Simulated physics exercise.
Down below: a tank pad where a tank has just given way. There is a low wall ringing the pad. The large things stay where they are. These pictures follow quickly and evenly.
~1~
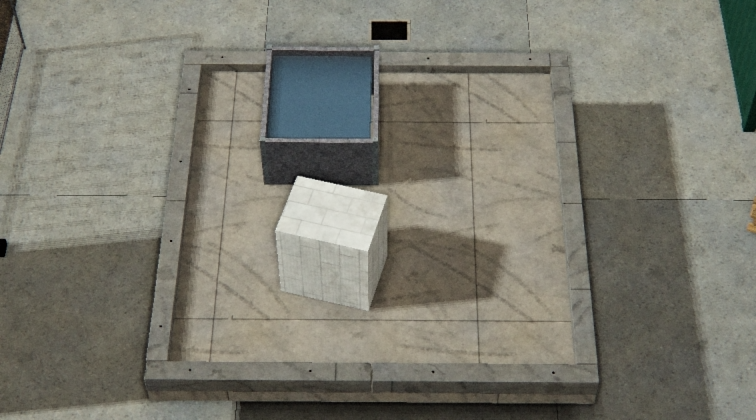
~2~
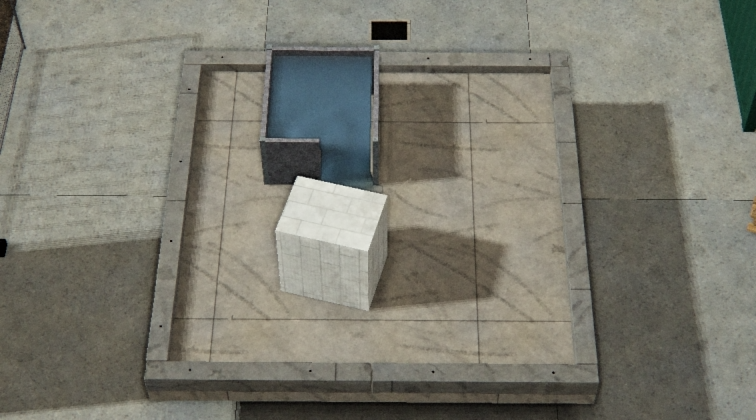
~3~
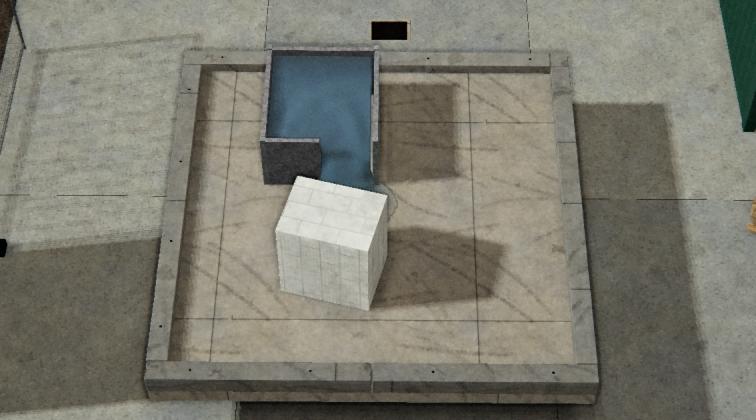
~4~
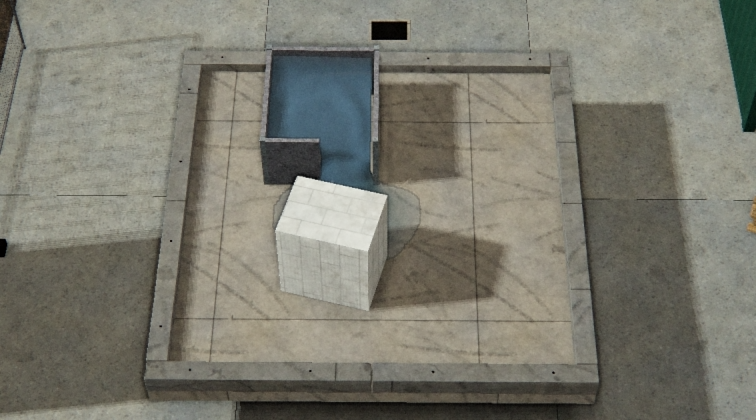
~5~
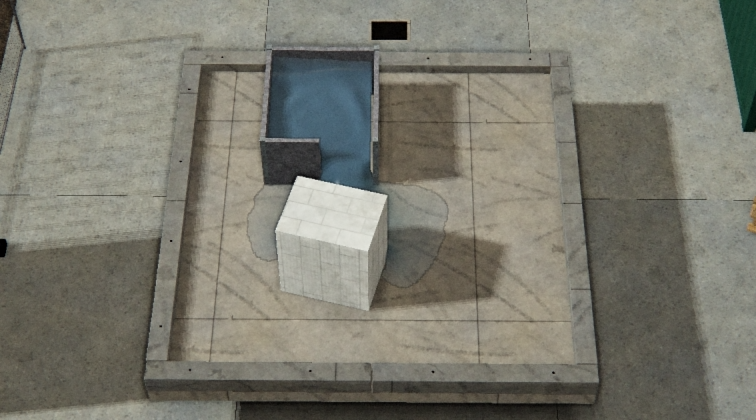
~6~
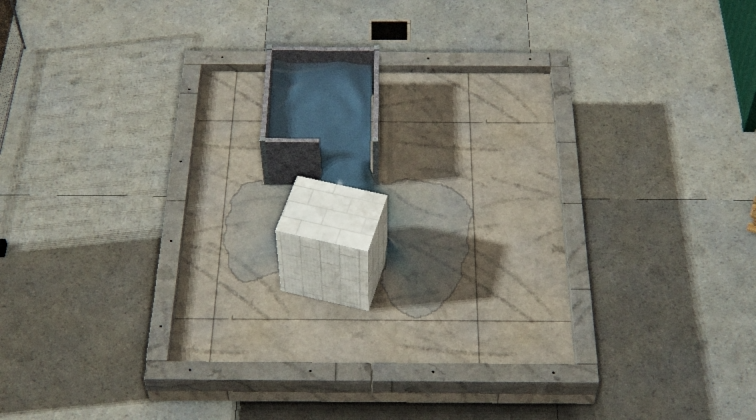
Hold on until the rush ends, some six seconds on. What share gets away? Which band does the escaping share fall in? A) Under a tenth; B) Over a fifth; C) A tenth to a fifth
Under a tenth.
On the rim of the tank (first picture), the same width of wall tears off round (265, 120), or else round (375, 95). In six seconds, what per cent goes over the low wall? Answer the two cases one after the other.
32% and 14%, roughly.
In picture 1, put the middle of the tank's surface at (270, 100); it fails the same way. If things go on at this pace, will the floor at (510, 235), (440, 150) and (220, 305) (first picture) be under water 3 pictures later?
Untouched, untouched, soaked.
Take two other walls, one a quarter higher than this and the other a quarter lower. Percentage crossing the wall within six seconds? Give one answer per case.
I'd expect around 2 per cent for the first wall and around 14 per cent for the second.
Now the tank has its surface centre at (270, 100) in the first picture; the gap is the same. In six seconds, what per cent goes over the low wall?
12 %.
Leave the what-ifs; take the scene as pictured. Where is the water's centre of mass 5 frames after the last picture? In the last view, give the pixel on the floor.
Roughly (345, 183) in the last picture.
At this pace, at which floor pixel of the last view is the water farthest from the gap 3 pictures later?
I'd point to (495, 369).
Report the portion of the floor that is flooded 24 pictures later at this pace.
I reckon 80 per cent or so.
A moment on, water covers 25 % of the floor; the low wall has let 0 % over.
Next, water covers 35 % of the floor; the low wall has let 0 % over.
Then, water covers 50 % of the floor; the low wall has let 3 % over.
Later, water covers 65 % of the floor; the low wall has let 6 % over.
In the end, water covers 75 % of the floor; the low wall has let 6 % over.
